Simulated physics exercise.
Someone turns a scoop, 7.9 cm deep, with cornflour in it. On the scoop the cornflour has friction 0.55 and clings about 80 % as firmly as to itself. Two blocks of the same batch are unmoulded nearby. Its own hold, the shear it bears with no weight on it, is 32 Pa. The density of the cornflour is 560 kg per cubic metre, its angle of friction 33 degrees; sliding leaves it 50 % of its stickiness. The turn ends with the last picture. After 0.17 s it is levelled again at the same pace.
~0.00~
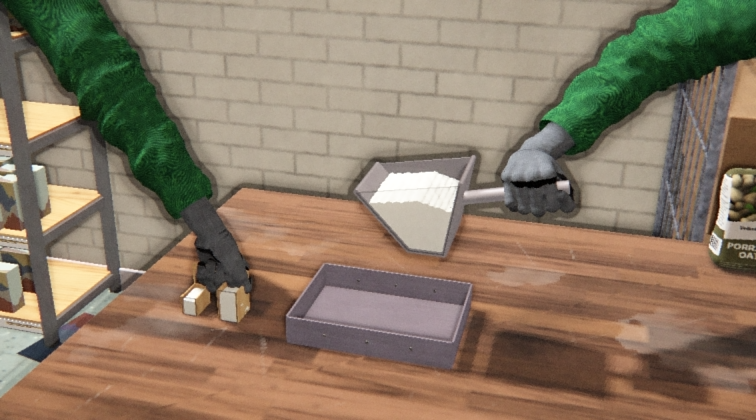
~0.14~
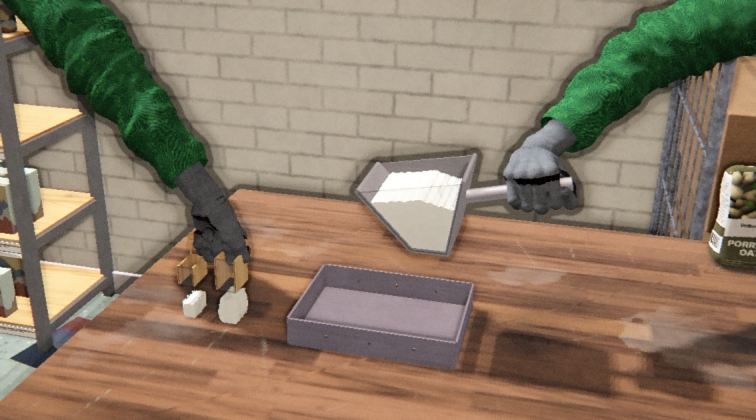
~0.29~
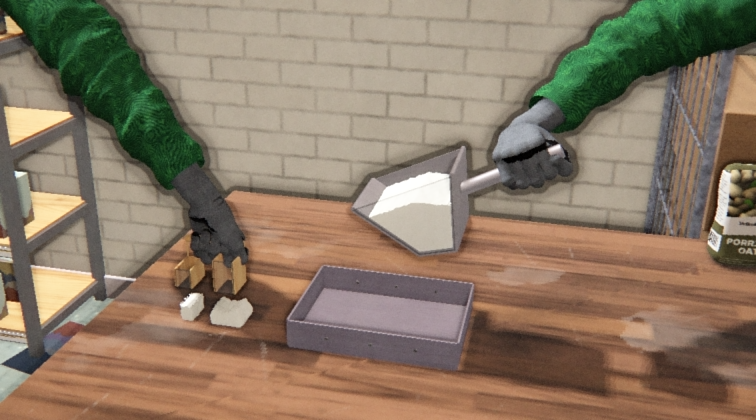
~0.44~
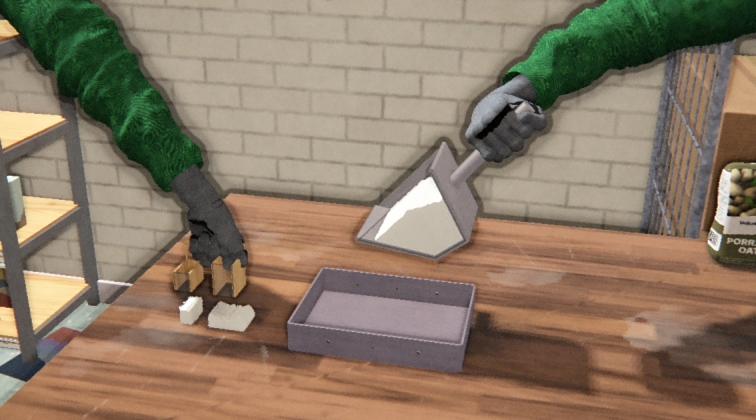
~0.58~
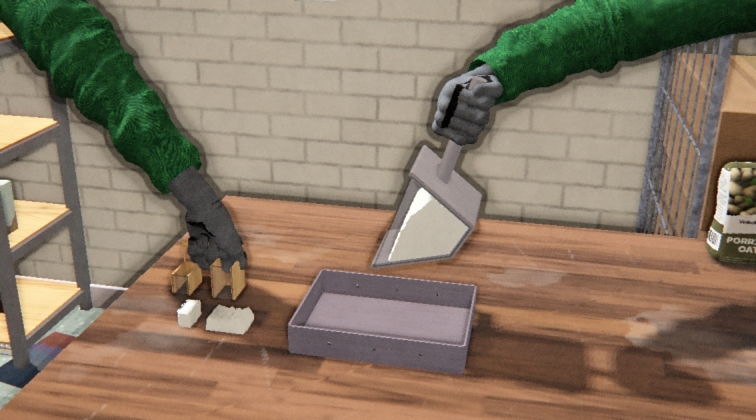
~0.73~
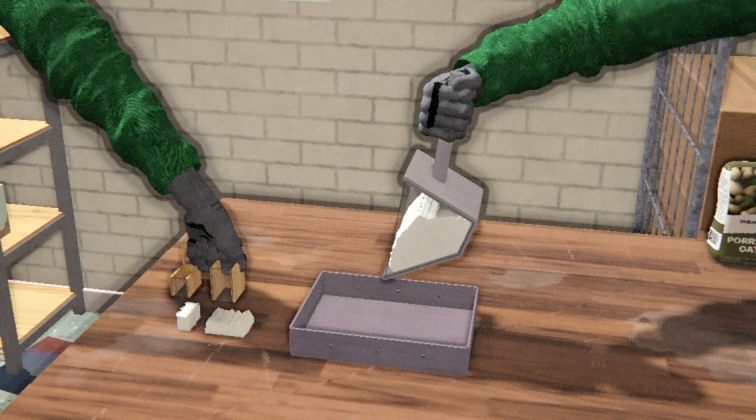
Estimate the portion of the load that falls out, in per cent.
Expect roughly 36 %.
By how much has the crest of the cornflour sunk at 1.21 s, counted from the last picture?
Some 2.0 cm.
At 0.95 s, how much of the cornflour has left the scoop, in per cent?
Some 30 per cent.
After 0.95 s, the scoop is at 68 degrees and 29 % has left it.
After 1.21 s, the scoop is at 33 degrees and 36 % has left it.
After 1.47 s, the scoop is at 1 degrees and 36 % has left it.
After 1.73 s, the scoop is at 0 degrees and 36 % has left it.
After 1.84 s, at the end, the scoop is at 0 degrees and 36 % has left it.
